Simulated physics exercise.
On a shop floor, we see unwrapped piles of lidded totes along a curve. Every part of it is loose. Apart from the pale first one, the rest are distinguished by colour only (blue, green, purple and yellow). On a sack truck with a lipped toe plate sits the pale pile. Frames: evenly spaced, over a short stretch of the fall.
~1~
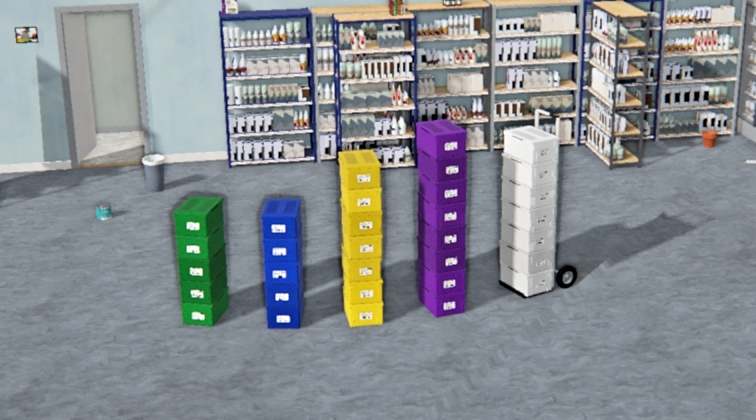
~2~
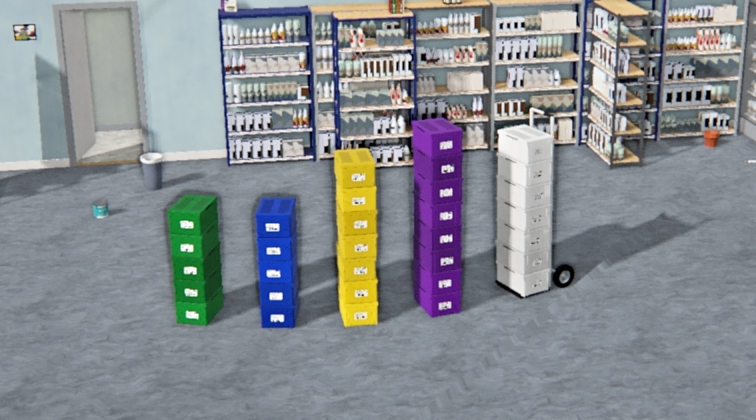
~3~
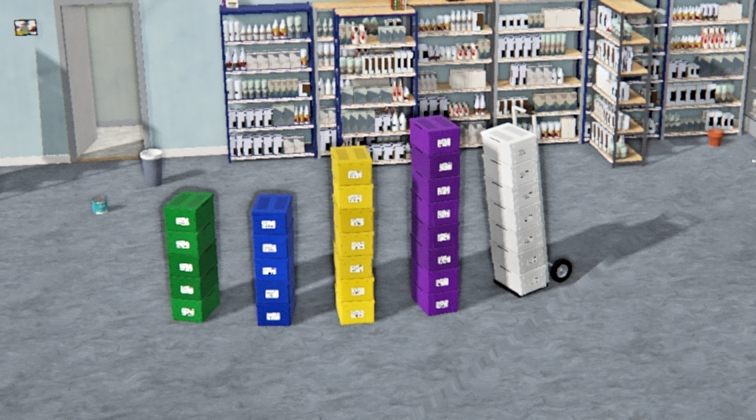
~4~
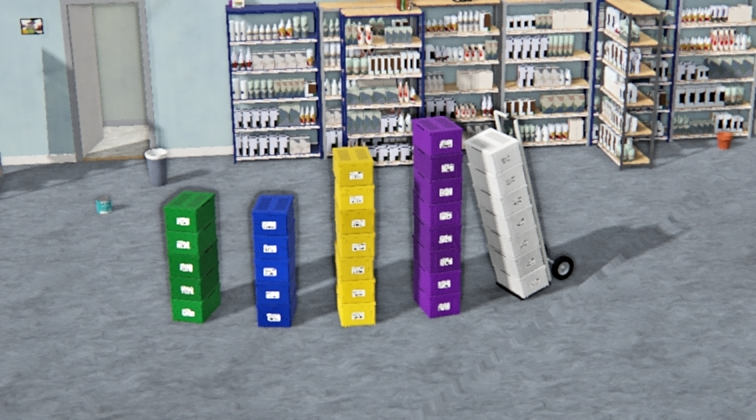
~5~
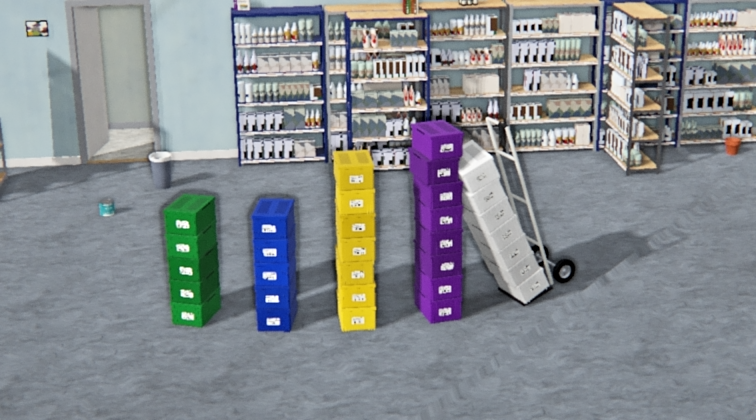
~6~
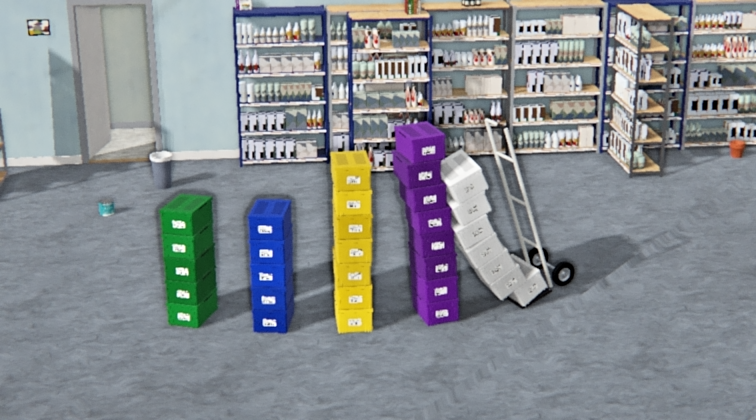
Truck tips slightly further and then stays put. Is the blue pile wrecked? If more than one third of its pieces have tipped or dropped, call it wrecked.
Yes.
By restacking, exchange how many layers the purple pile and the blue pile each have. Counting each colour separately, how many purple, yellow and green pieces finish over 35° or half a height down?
Purple: 5, yellow: 6, green: 5.
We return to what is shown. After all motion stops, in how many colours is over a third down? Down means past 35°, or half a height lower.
Colour count: 4.
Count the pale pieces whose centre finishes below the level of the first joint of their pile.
Count = 7.
Soon after the last picture, 7 of the pale pile down; none of the 5 blue totes down (0 of 25 in all colours); top blue tote unmoved; top purple tote leaning clearly, half its height lower.
A little later, 6 of the pale pile down; none of the 5 blue totes down (13 of 25 in all colours); top blue tote leaning a little; top purple tote leaning steeply, some four heights lower.
Later still, 6 of the pale pile down; 4 of the 5 blue totes down (20 of 25 in all colours); top blue tote leaning steeply, some three heights lower; top green tote on its side.
At rest, 6 of the pale pile down; 4 of the 5 blue totes down (20 of 25 in all colours); top blue tote some four heights lower; top green tote upside down. As the last picture would show them, middles, top blue tote near (134, 324), top green tote near (48, 266).
